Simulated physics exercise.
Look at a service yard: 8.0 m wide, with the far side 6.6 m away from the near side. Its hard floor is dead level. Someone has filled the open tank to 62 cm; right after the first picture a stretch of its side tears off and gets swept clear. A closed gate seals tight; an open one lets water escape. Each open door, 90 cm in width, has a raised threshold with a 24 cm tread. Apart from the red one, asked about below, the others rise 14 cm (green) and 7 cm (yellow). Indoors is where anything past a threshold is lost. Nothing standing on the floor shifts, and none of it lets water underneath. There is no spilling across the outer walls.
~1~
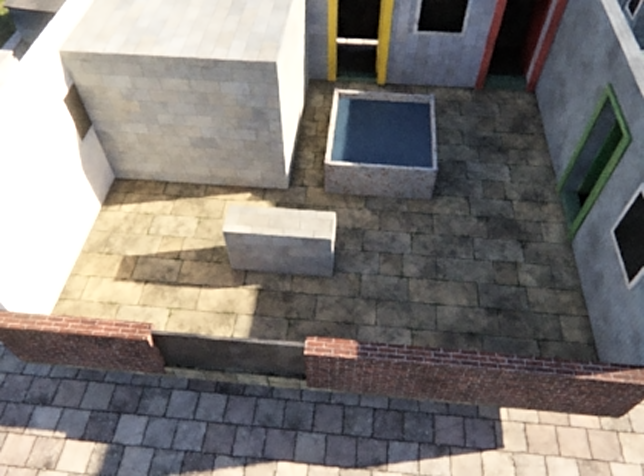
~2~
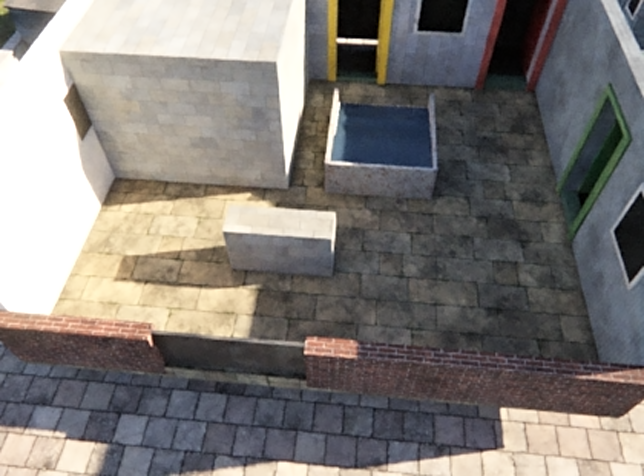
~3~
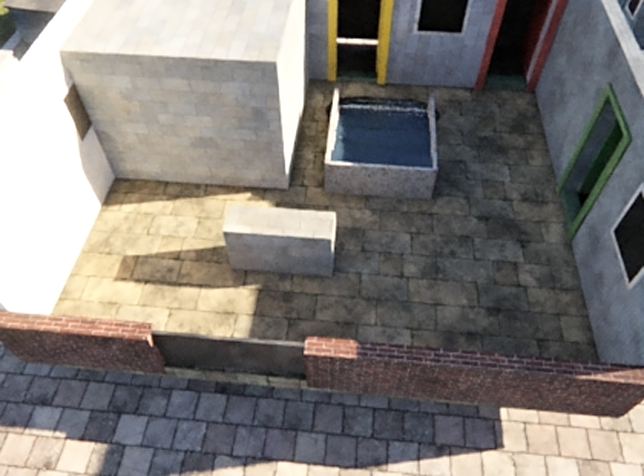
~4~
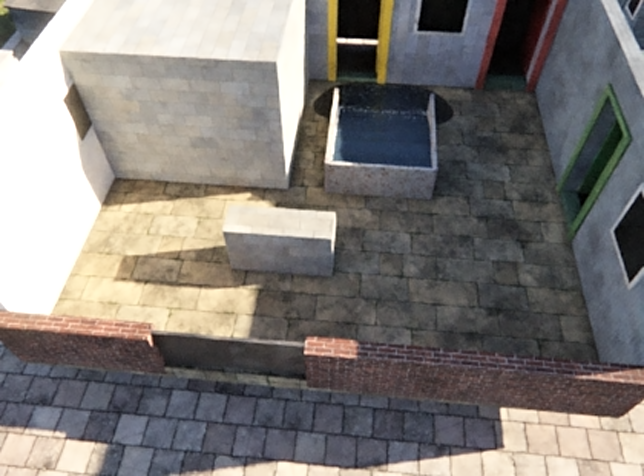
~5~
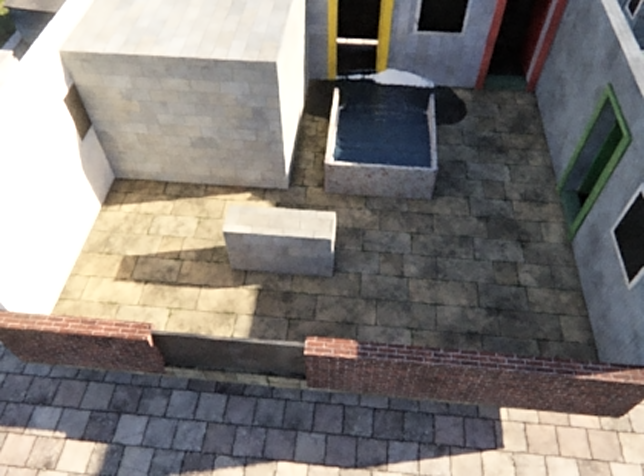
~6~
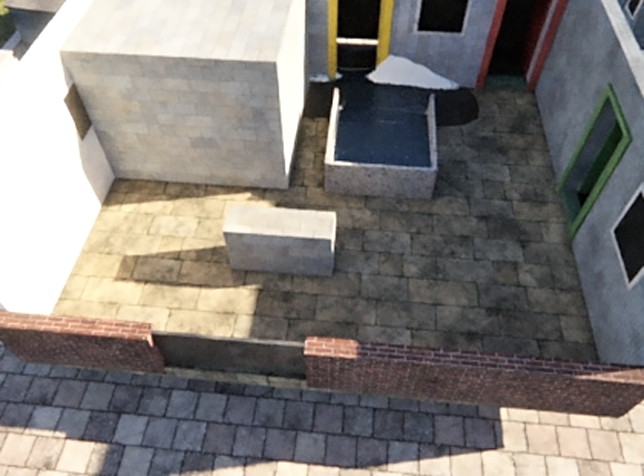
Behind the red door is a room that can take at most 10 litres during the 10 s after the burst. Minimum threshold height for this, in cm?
At least 15 cm or so.
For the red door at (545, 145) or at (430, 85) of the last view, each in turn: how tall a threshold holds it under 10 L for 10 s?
You'd want roughly 11.5 cm there first, then roughly 30 cm.
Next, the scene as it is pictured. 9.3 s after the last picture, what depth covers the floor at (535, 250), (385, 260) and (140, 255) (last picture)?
That's 2, 3 and 2 cm, in the order given.
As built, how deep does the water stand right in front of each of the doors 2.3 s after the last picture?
In cm: Green 3, yellow 22, red 14.
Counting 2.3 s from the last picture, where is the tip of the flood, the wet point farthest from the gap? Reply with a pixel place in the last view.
The tip of the flood lies near (568, 243).
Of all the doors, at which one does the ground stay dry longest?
The green door.
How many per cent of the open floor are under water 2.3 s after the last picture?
I'd say near 25 percent.
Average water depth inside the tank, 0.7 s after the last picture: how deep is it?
I'd put it at some 30 centimetres on average.
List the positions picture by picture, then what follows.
The first picture shows the open tank at (382, 131) is whole and still, 62 cm deep; the red door at (517, 47) is dry.
In the second picture, the gap is on the far side, the front 0.3 m out at a hidden place; the back of the open tank holds 62 cm.
In the third picture, the front is at a hidden place, 0.7 m from the gap on the far side; 1.3 m2 of floor is wet, 62 cm left at the back.
In the fourth picture, the gap is on the far side, the front 1.2 m out at (361, 84); the back of the open tank holds 62 cm.
In the fifth picture, water pours out on the far side and has run 1.5 m, to (351, 73); about 10 cm deep outside, 56 cm at the back.
In the sixth picture, water pours out on the far side and has run 1.6 m, to (337, 72); about 11 cm deep outside, 53 cm at the back; the red door at (517, 47), 2.9 m from the gap, is still 0.9 m from the nearest water.
Then, 0.7 s after the last picture water covers 10 % of the floor, deepest (42 cm) near (386, 86); 8 cm at the red door, 0 litres in over its 18 cm threshold.
Then, 2.3 s after the last picture water covers 25 % of the floor, deepest (26 cm) near (524, 93); 14 cm at the red door, 2 litres in over its 18 cm threshold.
Then, 9.3 s after the last picture water covers 90 % of the floor, deepest (8 cm) near (567, 351); 5 cm at the red door, 5 litres in over its 18 cm threshold.
At the red door as built, the water peaked near 15 cm, 2.1 s after the last picture.
Run again over the same 10 s with other heights there, 17 litres in over 12.5 cm, 6 litres over 17 cm. The limit of 10 litres is kept from about 15 cm up.
